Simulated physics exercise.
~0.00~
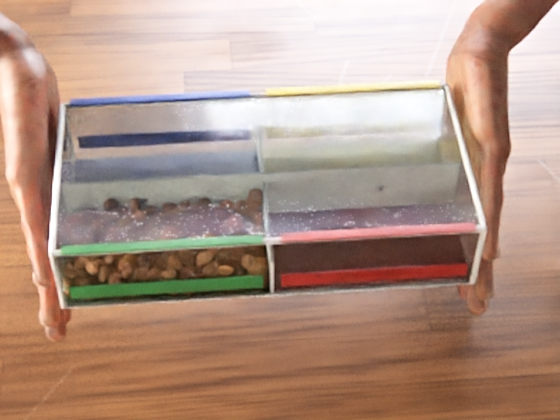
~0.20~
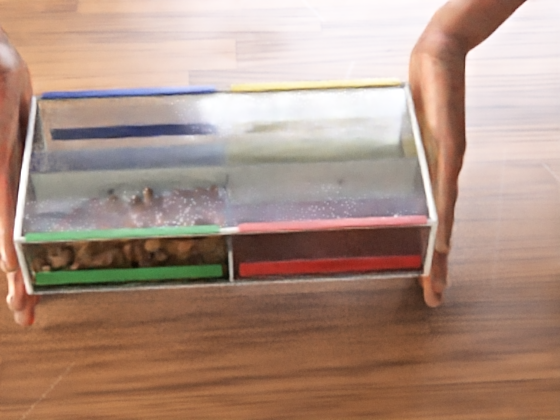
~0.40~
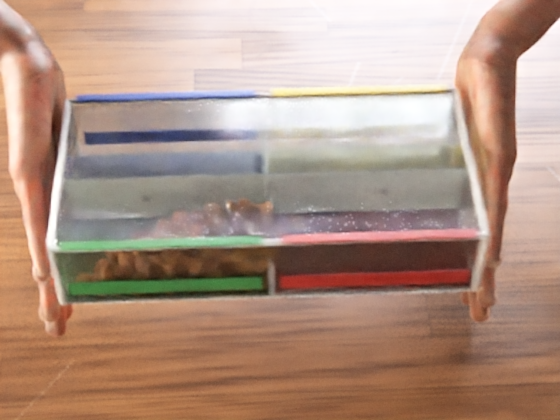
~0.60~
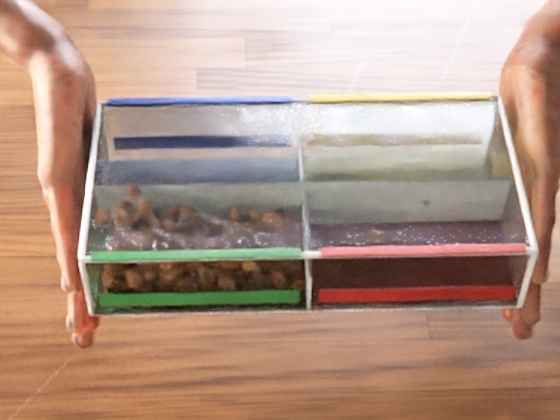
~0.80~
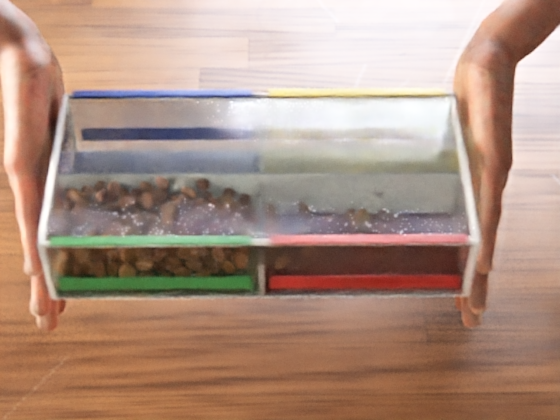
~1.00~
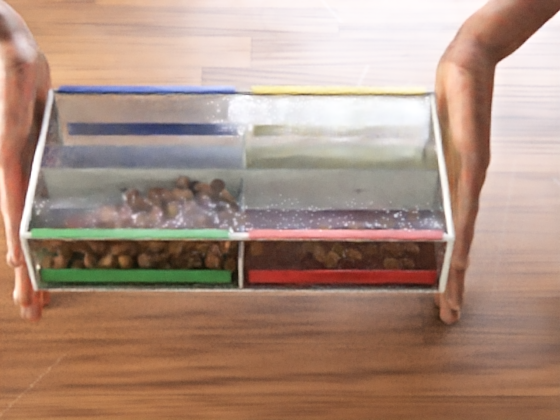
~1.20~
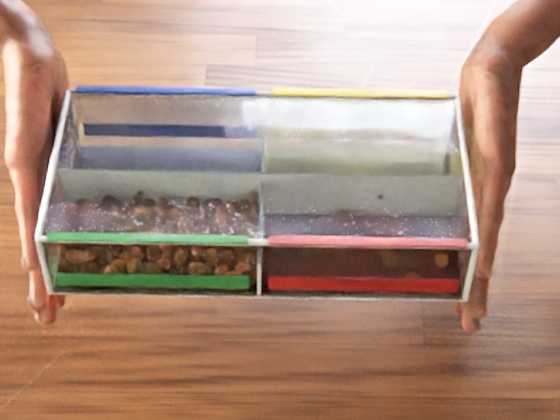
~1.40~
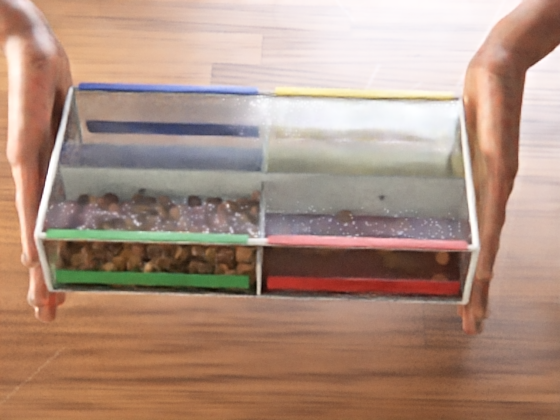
Above a wooden surface, two hands shaking a clear-lidded divided box sideways, brown kibble mostly staying in green section, some reaching red.
